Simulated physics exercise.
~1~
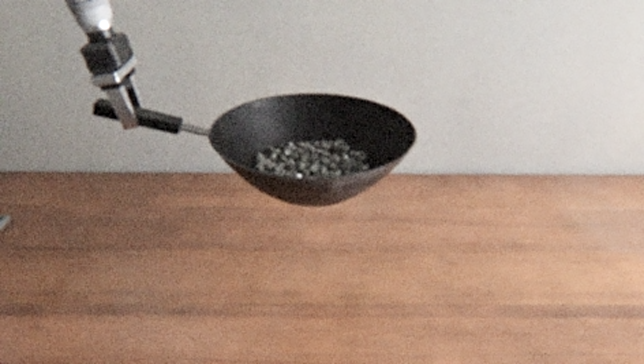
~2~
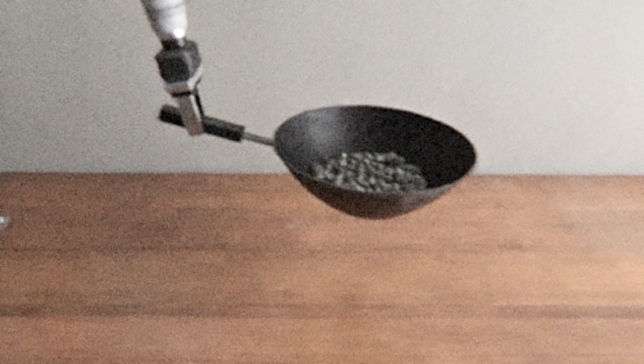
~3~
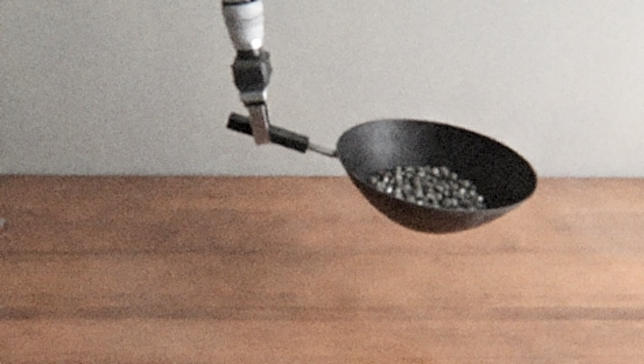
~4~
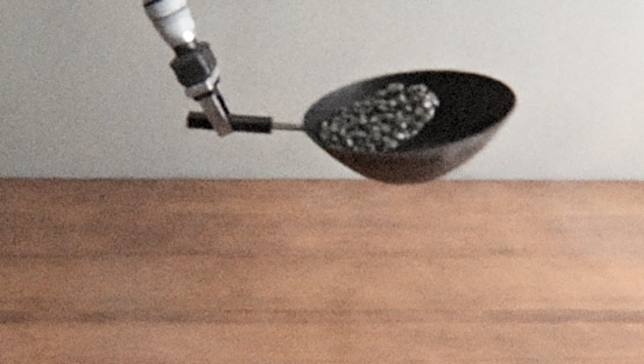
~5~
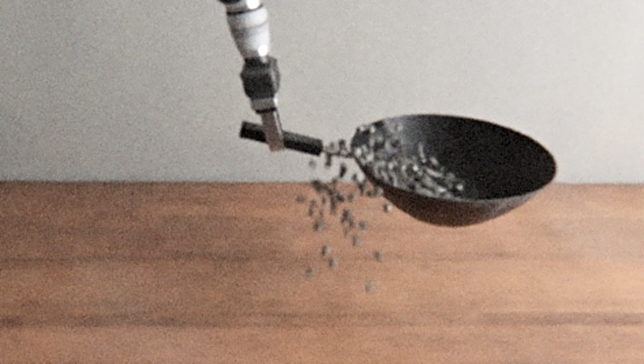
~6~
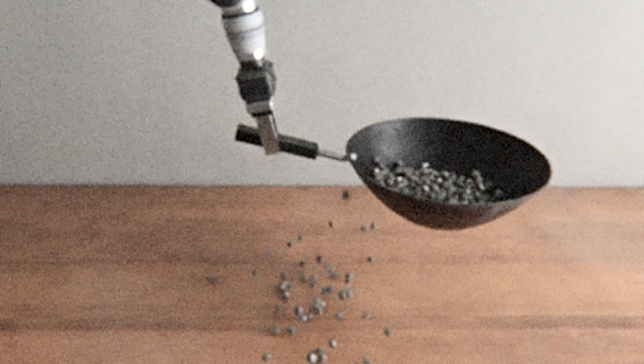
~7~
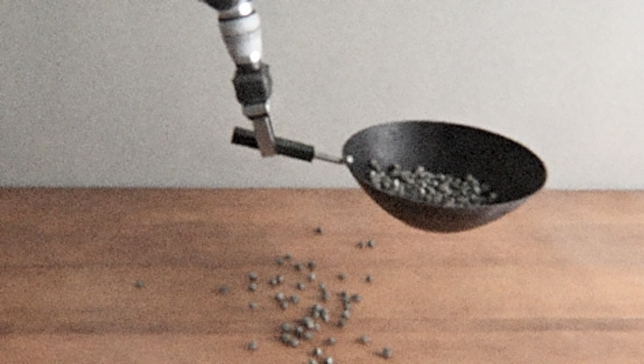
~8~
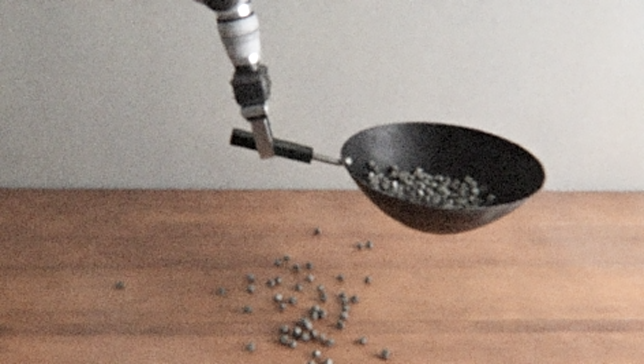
We see a robotic arm carry a dark wok of small pebbles to the right above a wooden table, then jerk it back and up and forward again, spilling some pebbles over the handle side; they scatter on the table while most stay in the wok, now still.
